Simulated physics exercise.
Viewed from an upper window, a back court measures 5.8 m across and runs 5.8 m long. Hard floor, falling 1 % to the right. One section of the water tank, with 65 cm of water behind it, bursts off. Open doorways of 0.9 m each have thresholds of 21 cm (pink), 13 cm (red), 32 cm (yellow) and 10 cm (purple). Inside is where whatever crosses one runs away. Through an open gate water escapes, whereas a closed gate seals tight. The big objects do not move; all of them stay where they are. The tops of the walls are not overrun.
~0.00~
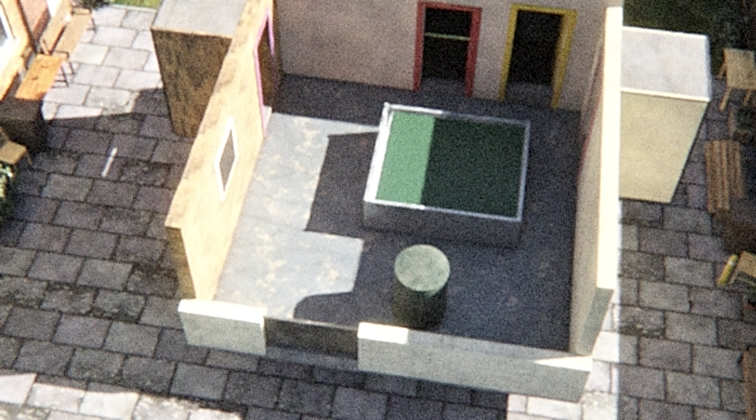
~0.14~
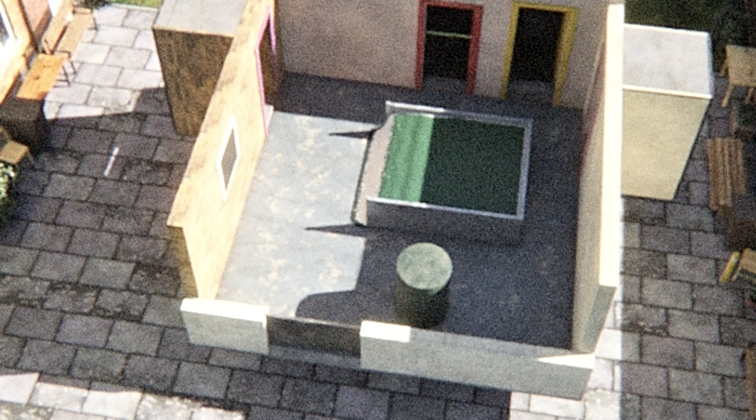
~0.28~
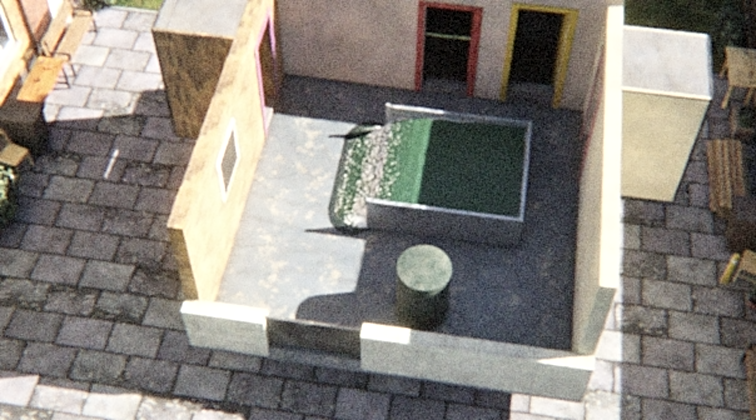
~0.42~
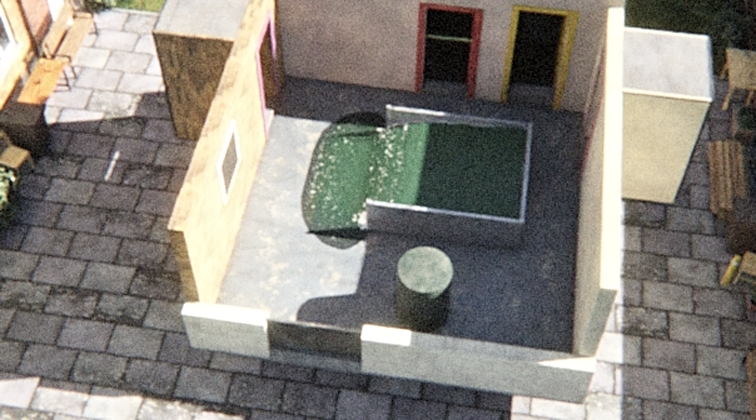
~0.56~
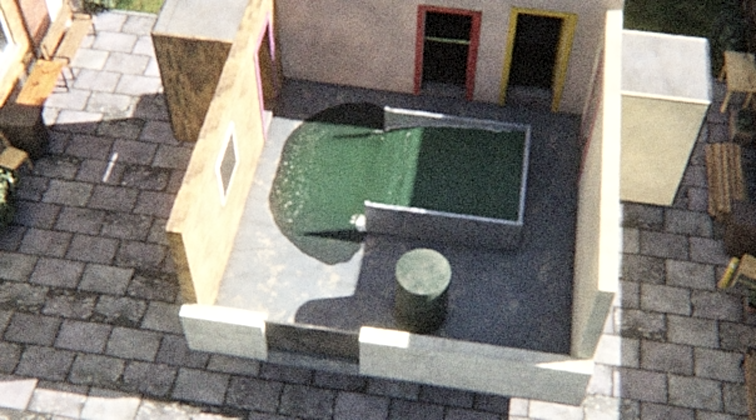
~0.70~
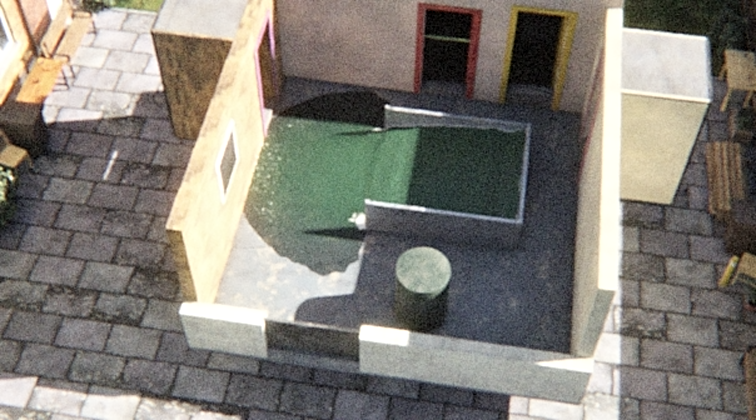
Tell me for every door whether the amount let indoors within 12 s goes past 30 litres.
Here it is: The pink door stays short of it; the red door stays short of it; the yellow door stays short of it; the purple door goes past it.
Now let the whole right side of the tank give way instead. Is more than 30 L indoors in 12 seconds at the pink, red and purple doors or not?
So pink tops it, red stays lower, purple tops it.
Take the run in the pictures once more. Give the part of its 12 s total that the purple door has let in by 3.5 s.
Share: ~ 80 %.
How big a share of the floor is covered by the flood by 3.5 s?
Covered: Roughly 60 per cent.
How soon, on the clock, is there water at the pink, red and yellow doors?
Pink = 4.5 s, red = 3.0 s, yellow = 3.8 s.
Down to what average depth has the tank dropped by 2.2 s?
About 26 centimetres on average.
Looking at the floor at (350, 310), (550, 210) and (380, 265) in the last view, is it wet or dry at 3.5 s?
Status of the three spots: Inundated, free of it, free of it.
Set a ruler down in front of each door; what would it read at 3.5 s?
Door by door in cm, pink shows 0, red shows 7, yellow shows 0, purple shows 24.
After 1.4 s water covers 35 % of the floor and is deepest (40 cm) near (266, 167); pink door not reached, red door not reached, yellow door not reached, purple door 28 cm at the sill, 38 L in.
After 2.2 s water covers 35 % of the floor and is deepest (46 cm) near (284, 76); pink door not reached, red door not reached, yellow door not reached, purple door 29 cm at the sill, 124 L in.
After 3.5 s water covers 60 % of the floor and is deepest (32 cm) near (207, 326); pink door not reached, red door 7 cm at the sill, 0 L in, yellow door not reached, purple door 24 cm at the sill, 252 L in.
After 7.0 s water covers 95 % of the floor and is deepest (22 cm) near (555, 214); pink door 16 cm at the sill, 3 L in, red door 7 cm at the sill, 0 L in, yellow door 15 cm at the sill, 0 L in, purple door 8 cm at the sill, 324 L in.
After 12.0 s water covers 100 % of the floor and is deepest (20 cm) near (573, 267); pink door 12 cm at the sill, 4 L in, red door 11 cm at the sill, 0 L in, yellow door 12 cm at the sill, 0 L in, purple door 4 cm at the sill, 324 L in.
